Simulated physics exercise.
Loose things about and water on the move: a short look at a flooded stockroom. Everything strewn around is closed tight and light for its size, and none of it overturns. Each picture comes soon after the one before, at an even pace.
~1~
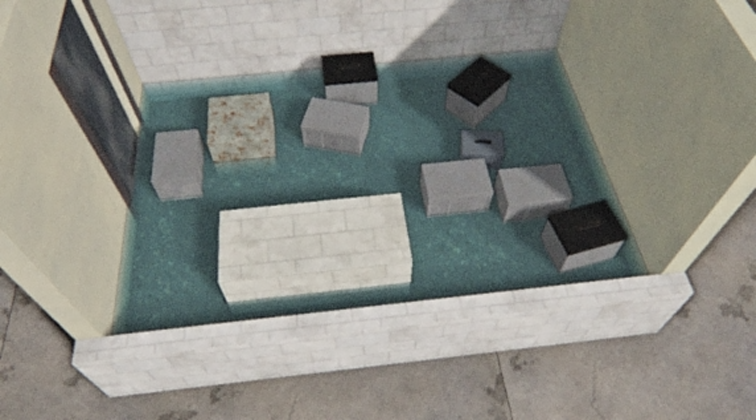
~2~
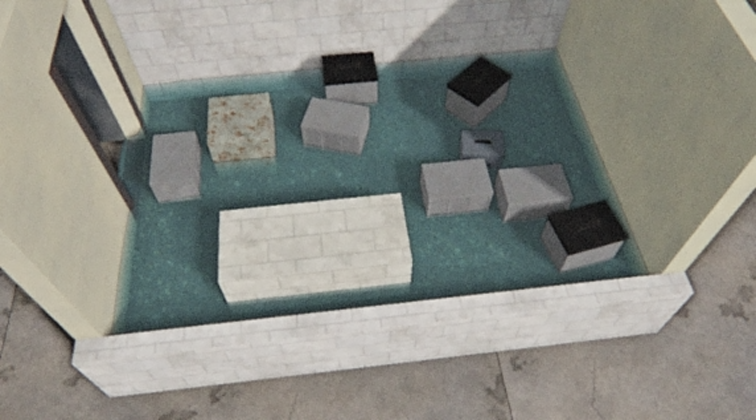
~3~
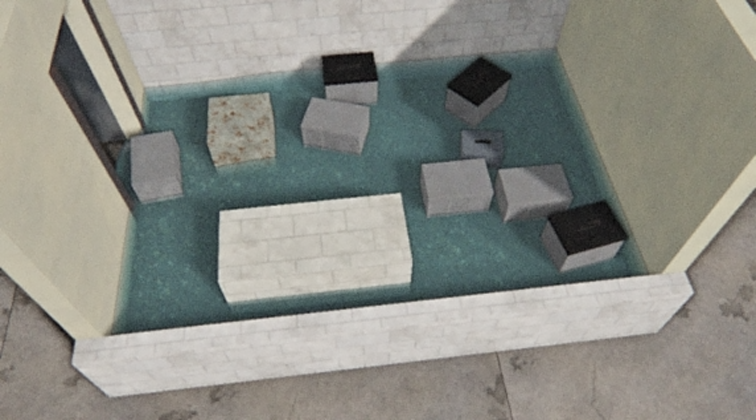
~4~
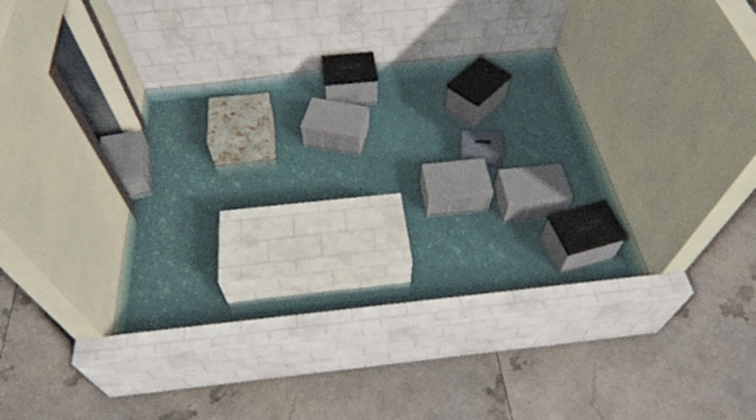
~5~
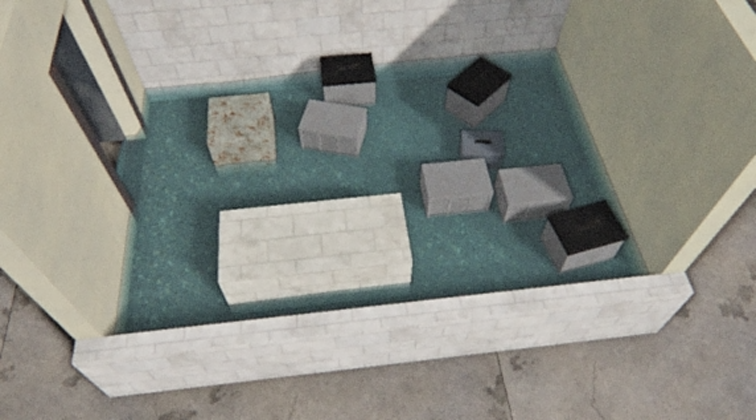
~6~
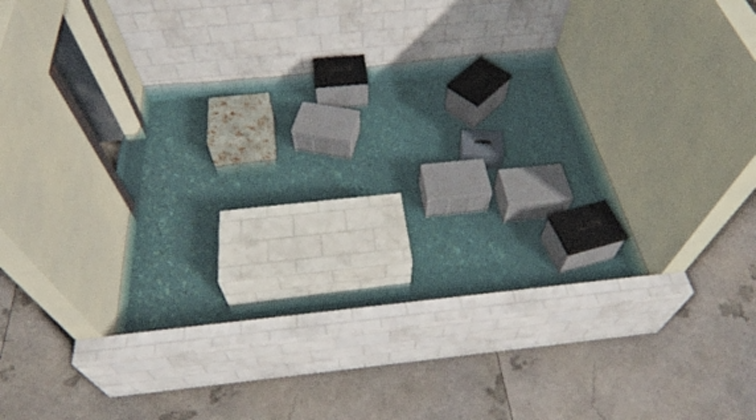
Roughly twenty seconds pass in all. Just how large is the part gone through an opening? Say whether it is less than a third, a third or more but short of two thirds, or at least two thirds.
It is a third or more but short of two thirds.
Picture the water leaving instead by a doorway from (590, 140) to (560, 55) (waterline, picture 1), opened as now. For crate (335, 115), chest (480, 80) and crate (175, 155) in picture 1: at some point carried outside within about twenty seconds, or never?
The three read escape, escape and no escape, respectively.
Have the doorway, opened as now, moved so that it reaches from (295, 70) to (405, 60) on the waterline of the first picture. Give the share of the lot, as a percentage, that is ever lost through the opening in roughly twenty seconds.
It works out to some 90 in a hundred.
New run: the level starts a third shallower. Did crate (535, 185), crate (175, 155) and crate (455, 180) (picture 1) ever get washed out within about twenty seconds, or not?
Listed as asked: Held inside, ends up outside, ends up outside.
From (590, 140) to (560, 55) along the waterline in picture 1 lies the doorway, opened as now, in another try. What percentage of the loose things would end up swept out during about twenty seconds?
Near 90 in a hundred.
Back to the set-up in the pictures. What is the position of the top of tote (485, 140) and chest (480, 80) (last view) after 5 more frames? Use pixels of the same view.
Approximately (443, 142), and approximately (444, 82).
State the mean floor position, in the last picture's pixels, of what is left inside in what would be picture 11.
That works out to about (413, 173) on the floor.
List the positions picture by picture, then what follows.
In the first picture, a crate at (335, 116), afloat; a chest at (349, 66), afloat; 0 of 8 have shifted.
In the second picture, a crate at (335, 116) floats; a chest at (349, 66) floats; 0 of 8 have shifted.
In the third picture, a crate at (335, 116), afloat; a chest at (349, 66) floats; 1 of 8 have shifted.
In the fourth picture, a crate at (335, 117), afloat; a chest at (349, 67), afloat; 1 of 8 have shifted.
In the fifth picture, a crate at (333, 118) floats; a chest at (347, 67), afloat; 1 of 8 have shifted.
In the sixth picture, a crate at (326, 121) floats, close to its start; a chest at (340, 69) floats, close to its start; 3 of 8 have shifted.
A moment on, 1 of 8 are out; 7 afloat.
Next, 2 of 8 are out; 6 afloat.
Later, 3 of 8 are out; 5 afloat.
In the end, 3 of 8 are out; 5 afloat.
